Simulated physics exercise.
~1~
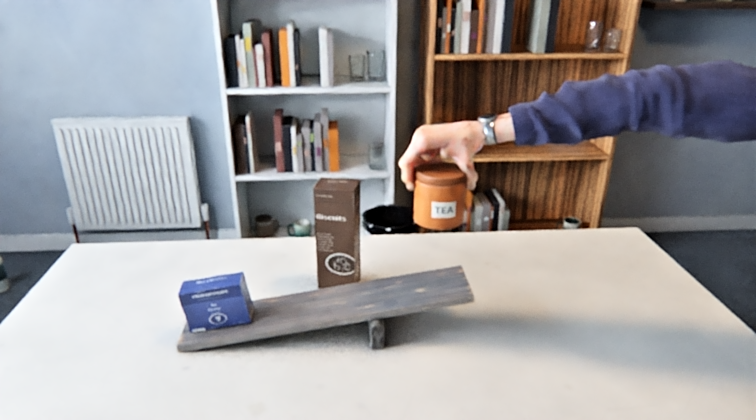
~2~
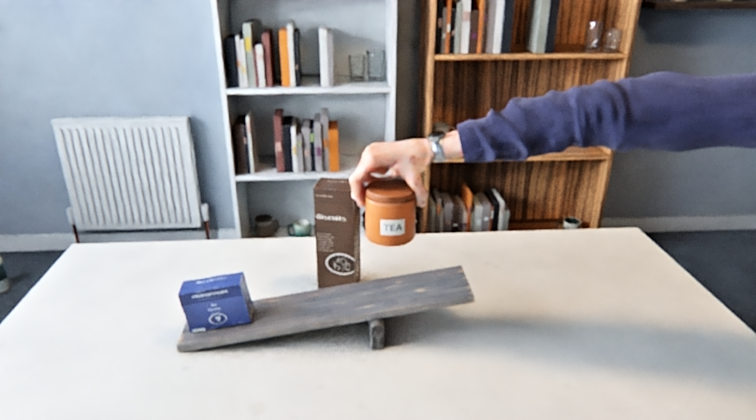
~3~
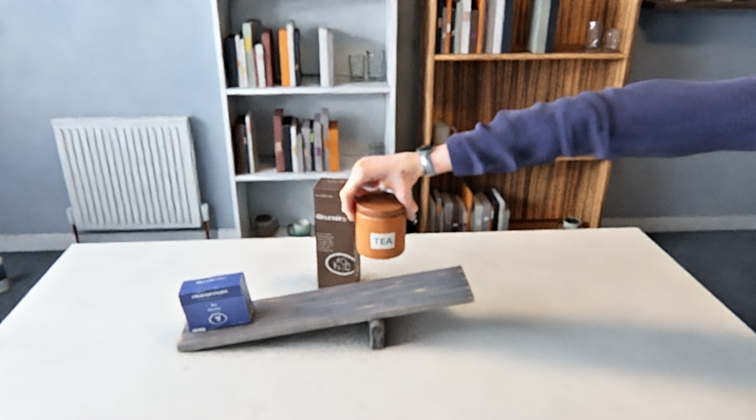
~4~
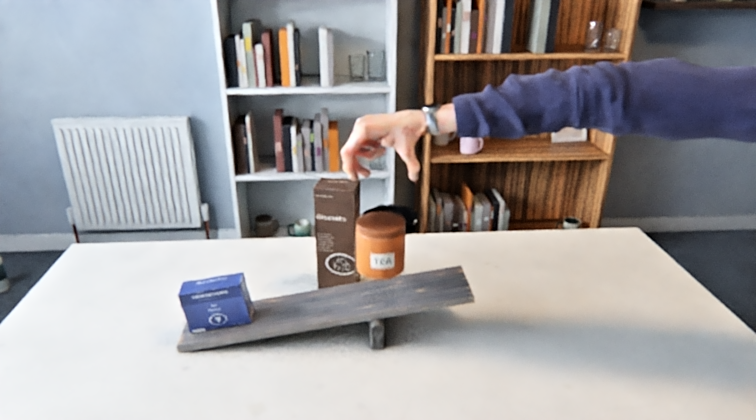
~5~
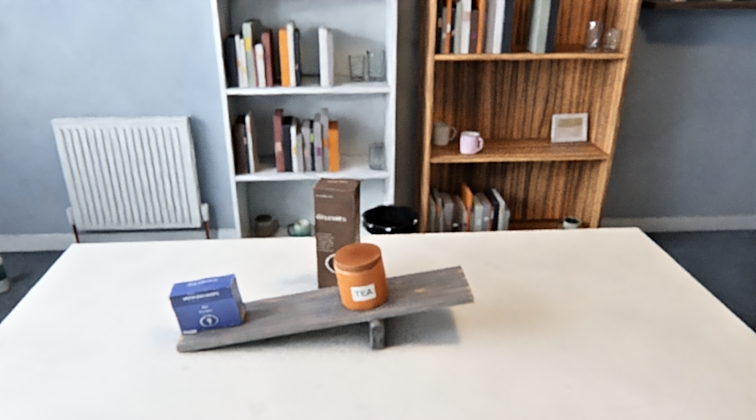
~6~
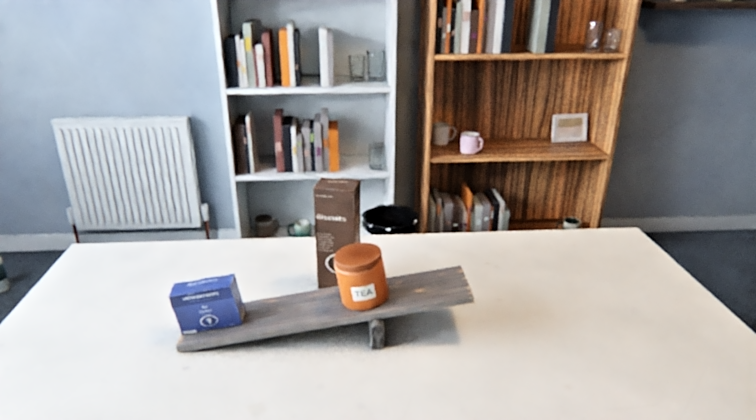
Orange tea jar being lowered by a hand onto a tilted grey plank, sliding slightly left and resting as the plank stays put.
